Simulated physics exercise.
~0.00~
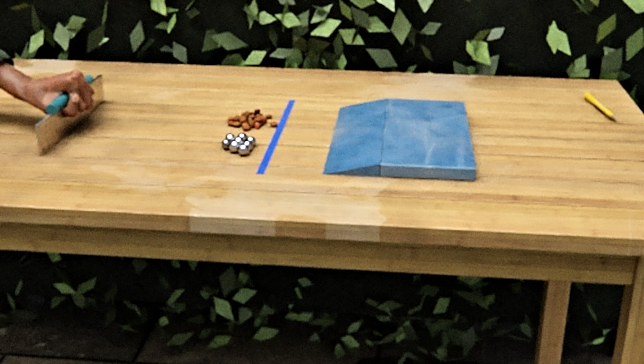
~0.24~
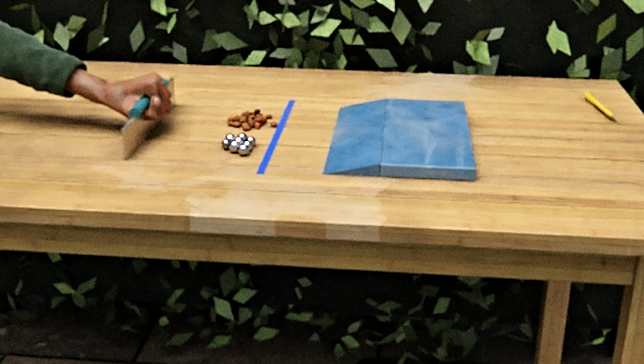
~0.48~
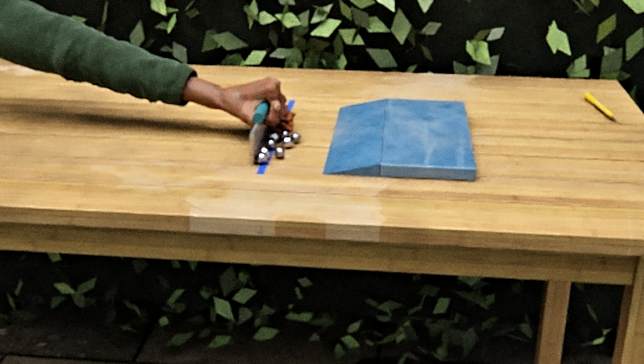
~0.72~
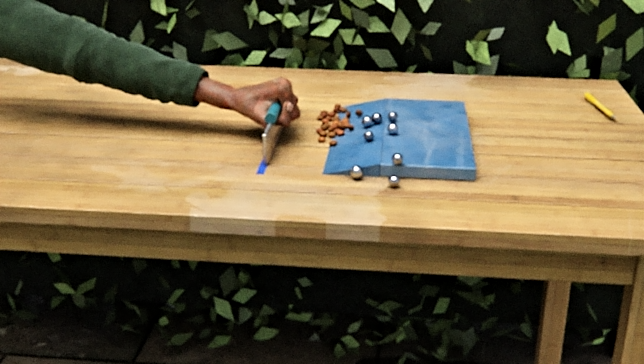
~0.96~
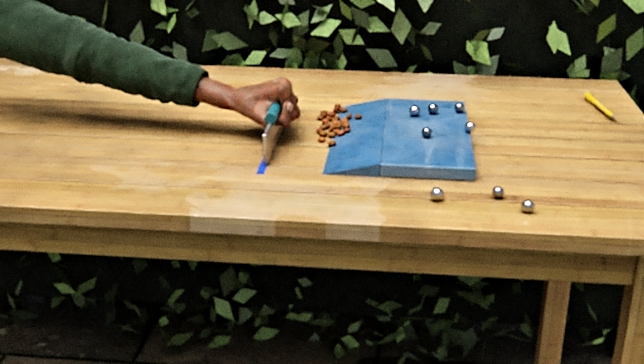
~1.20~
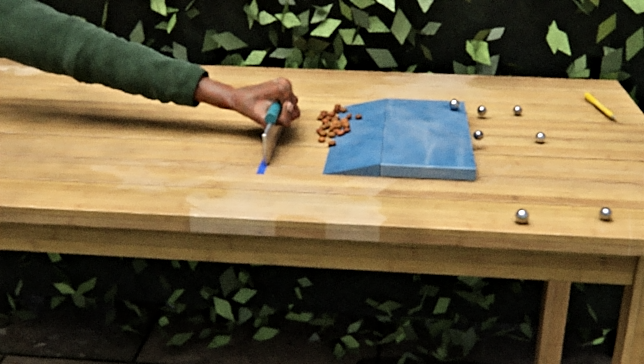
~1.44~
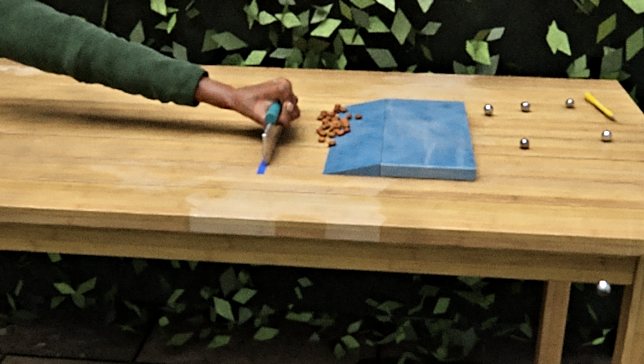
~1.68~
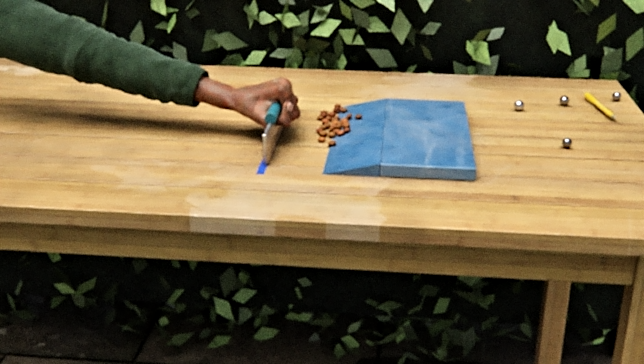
Hand sweeping a scraper right to blue tape, sending silver balls over a blue ramp while brown bits stop around its lower edge.
